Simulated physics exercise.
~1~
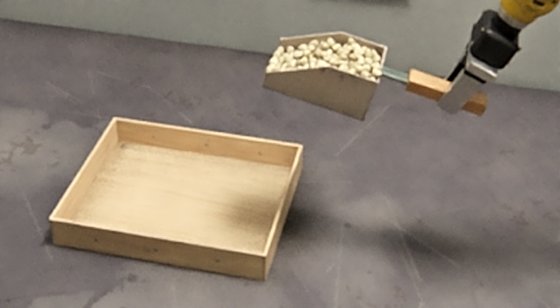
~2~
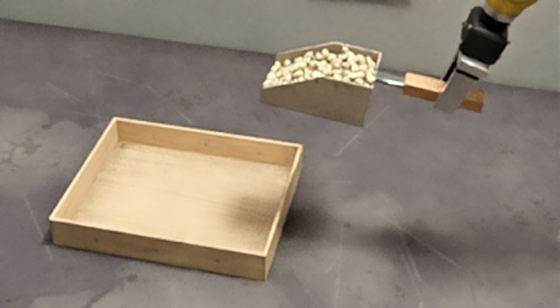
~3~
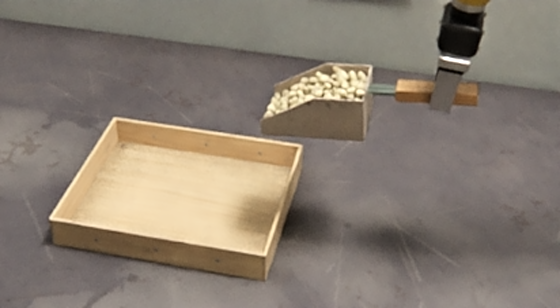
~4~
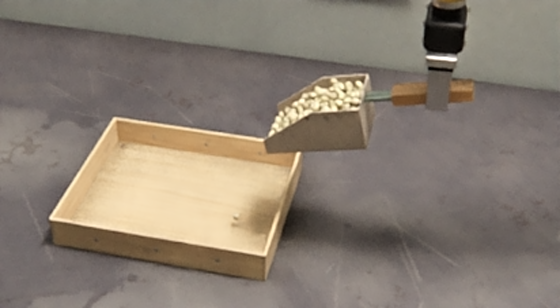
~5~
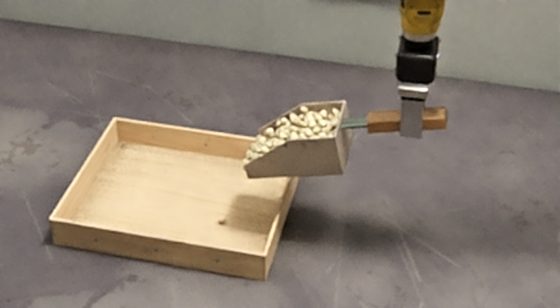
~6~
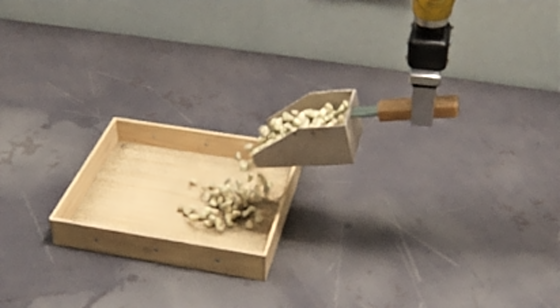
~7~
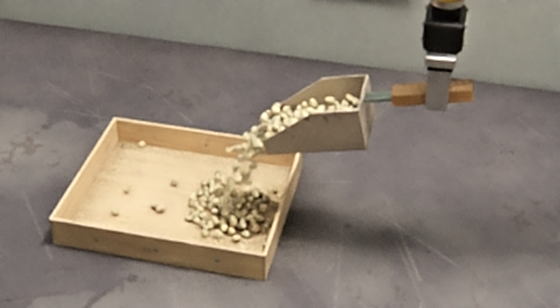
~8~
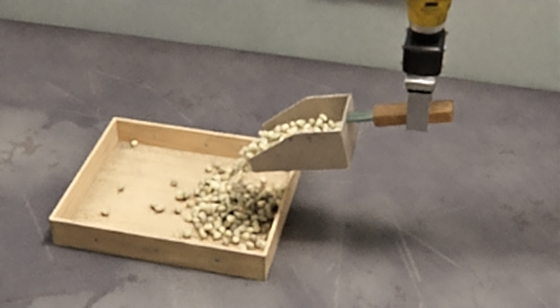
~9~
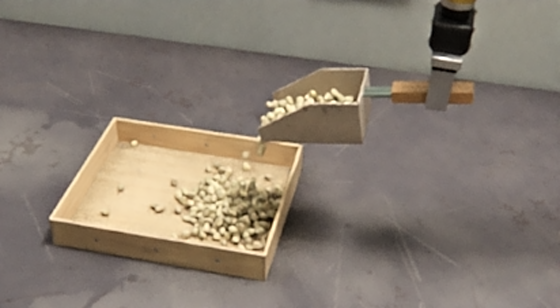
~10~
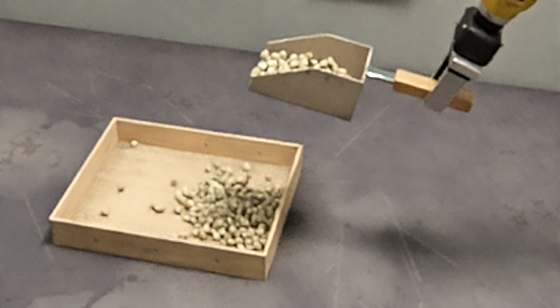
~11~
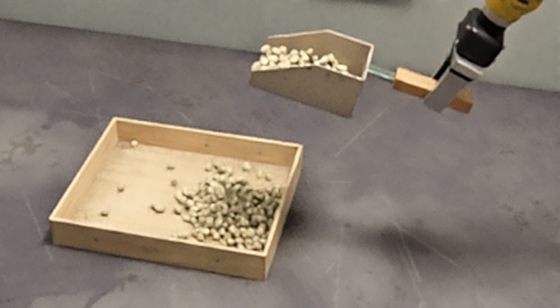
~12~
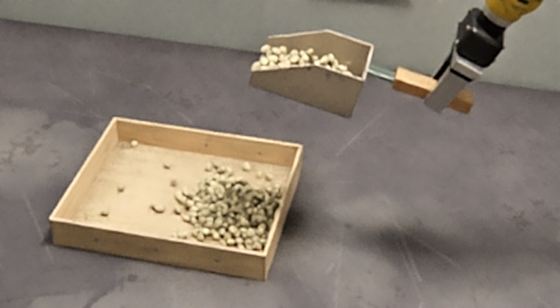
At first, a robot arm holds a scoop heaped with pale beans above and to the right of an empty, shallow wooden tray. The arm lowers the scoop and tips its open front down toward the tray's right side. It then moves the scoop left and right in short strokes, and beans spill over the front edge, piling up in the tray while a few scatter leftward. The arm lifts the scoop and levels it, tilting its open end back up. Finally the scoop hangs still with a smaller load inside, and a large pile rests in the tray's right half.
